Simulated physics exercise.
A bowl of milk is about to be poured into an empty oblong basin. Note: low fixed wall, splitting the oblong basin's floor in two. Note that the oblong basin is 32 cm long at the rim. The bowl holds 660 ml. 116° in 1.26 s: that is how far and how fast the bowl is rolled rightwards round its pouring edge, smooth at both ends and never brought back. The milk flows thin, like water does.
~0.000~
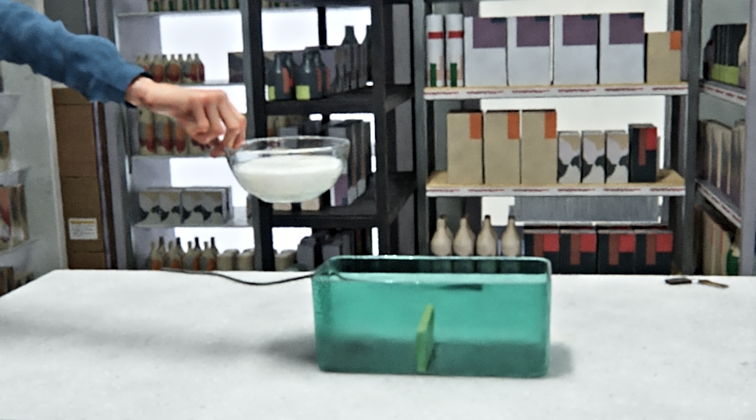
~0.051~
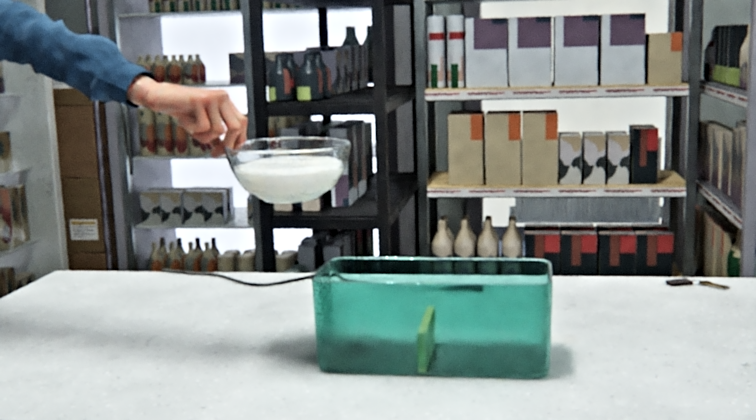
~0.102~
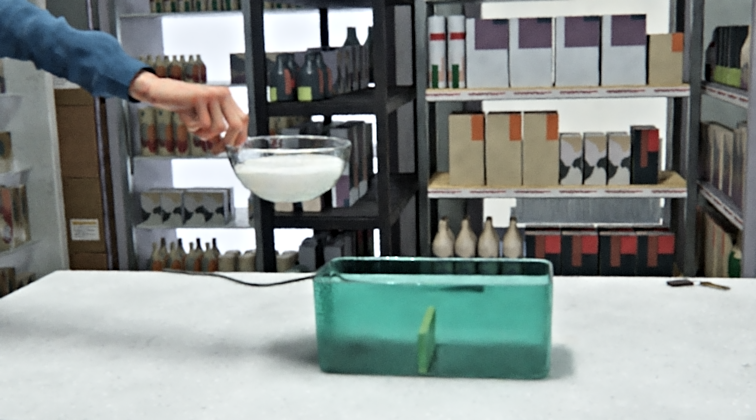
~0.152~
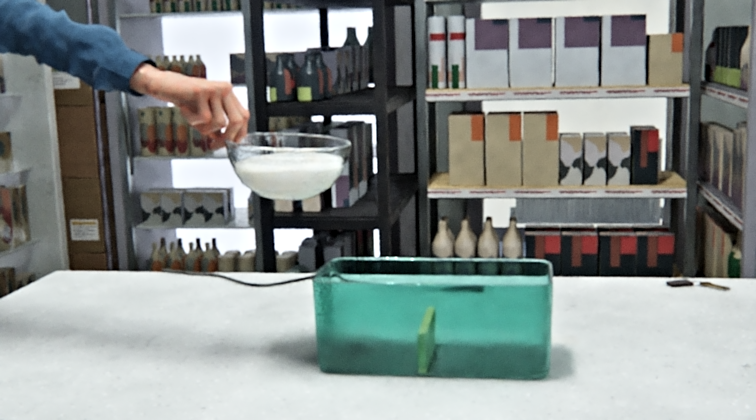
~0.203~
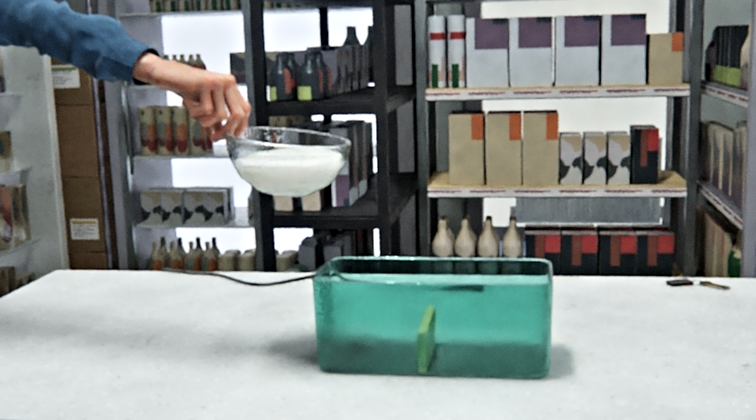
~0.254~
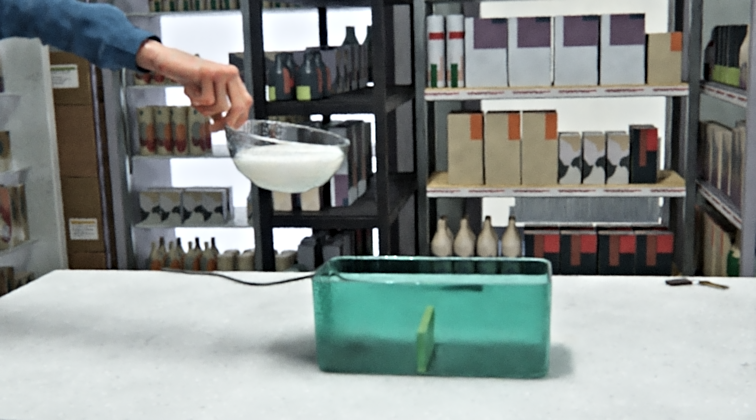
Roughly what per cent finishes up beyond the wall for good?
Roughly 83 per cent.
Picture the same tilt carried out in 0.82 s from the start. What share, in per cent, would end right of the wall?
Then it comes to around 80 per cent.
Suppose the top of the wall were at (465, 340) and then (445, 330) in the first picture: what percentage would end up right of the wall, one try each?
I'd put it at about 30 per cent for the first and about 55 per cent for the second.
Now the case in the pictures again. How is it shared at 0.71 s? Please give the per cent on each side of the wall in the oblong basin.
Left roughly 5, right roughly 0.
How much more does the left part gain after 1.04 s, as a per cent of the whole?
I'd say near 4 percent.
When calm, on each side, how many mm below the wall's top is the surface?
Some 50 mm on the left and 30 mm on the right.
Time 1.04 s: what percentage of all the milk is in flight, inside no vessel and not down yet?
About 14 percent.
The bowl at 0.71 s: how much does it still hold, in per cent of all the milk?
Fraction remaining: Approx. 50 per cent.
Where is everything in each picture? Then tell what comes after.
In the first frame, it leans 0°; its right rim is at (348, 145); the milk meets the walls at (236, 163) and (343, 162); the oblong basin's rim runs from (320, 269) to (550, 272); the wall's top is at (426, 319).
In the second frame, it leans 0°; its right rim is at (349, 146); the milk meets the walls at (237, 164) and (344, 163).
In the third frame, it leans 2°; its right rim is at (349, 146); the milk meets the walls at (237, 163) and (345, 162).
In the fourth frame, it leans 4°; its right rim is at (349, 146); the milk meets the walls at (237, 160) and (344, 160).
In the fifth frame, it leans 7°; its right rim is at (349, 146); the milk meets the walls at (237, 156) and (344, 156).
In the sixth frame, it leans 11°; its right rim is at (348, 146); the milk meets the walls at (236, 152) and (344, 153).
After 0.71 s the tilt is 69° and 51 per cent is still to pour, 5 is left of the wall and 0 right of it.
After 1.04 s the tilt is 107° and 0 per cent is still to pour, 12 is left of the wall and 73 right of it.
After 1.38 s the tilt is 116° and 0 per cent is still to pour, 16 is left of the wall and 83 right of it.
After 1.76 s the tilt is 116° and 0 per cent is still to pour, 16 is left of the wall and 83 right of it.
In the end 16 per cent lies left of the wall, 83 right of it and 1 outside.
